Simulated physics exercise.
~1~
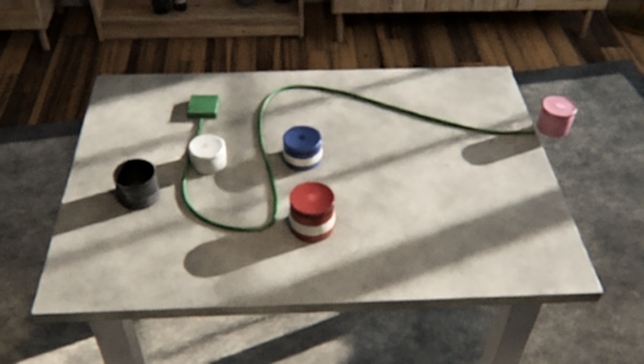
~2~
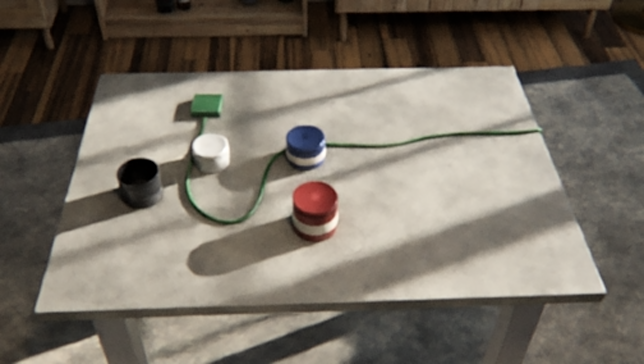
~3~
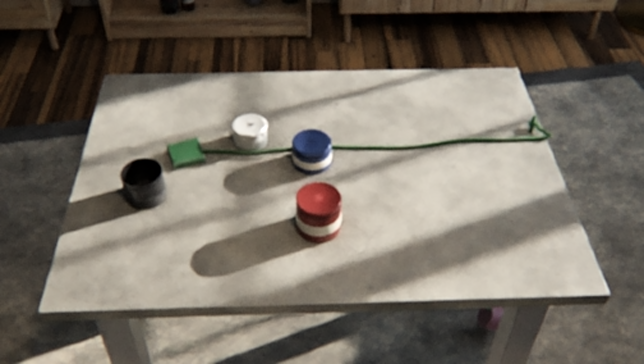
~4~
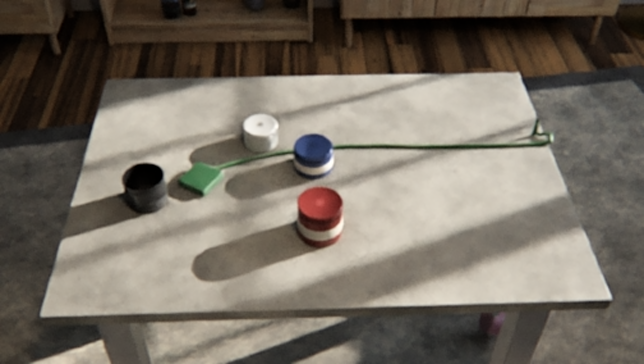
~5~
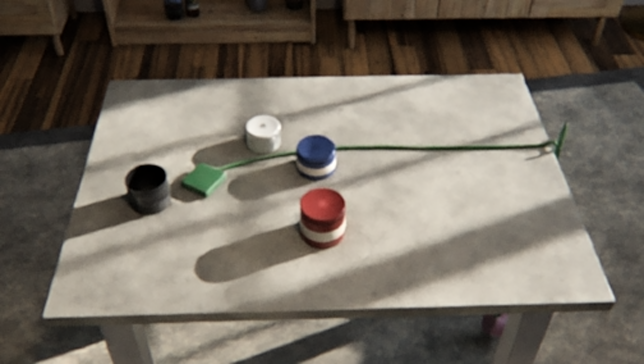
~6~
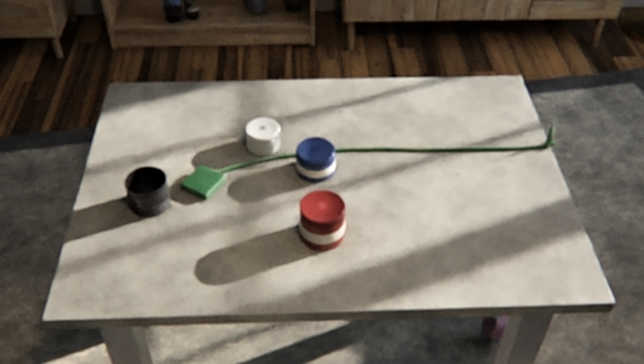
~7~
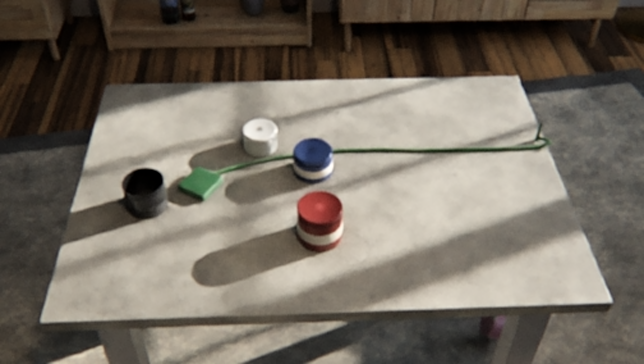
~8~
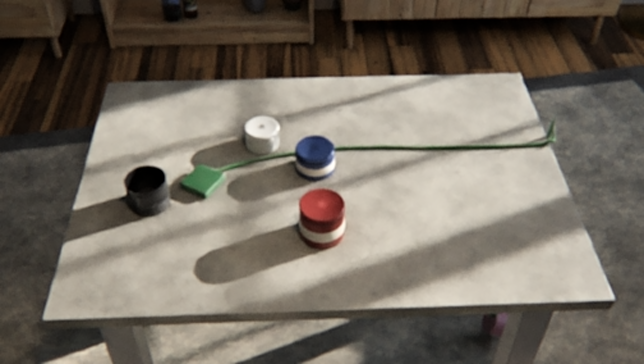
Pale table with green cord pulling taut as pink container drops off right edge, dragging green block and nudging white tub, then settling.
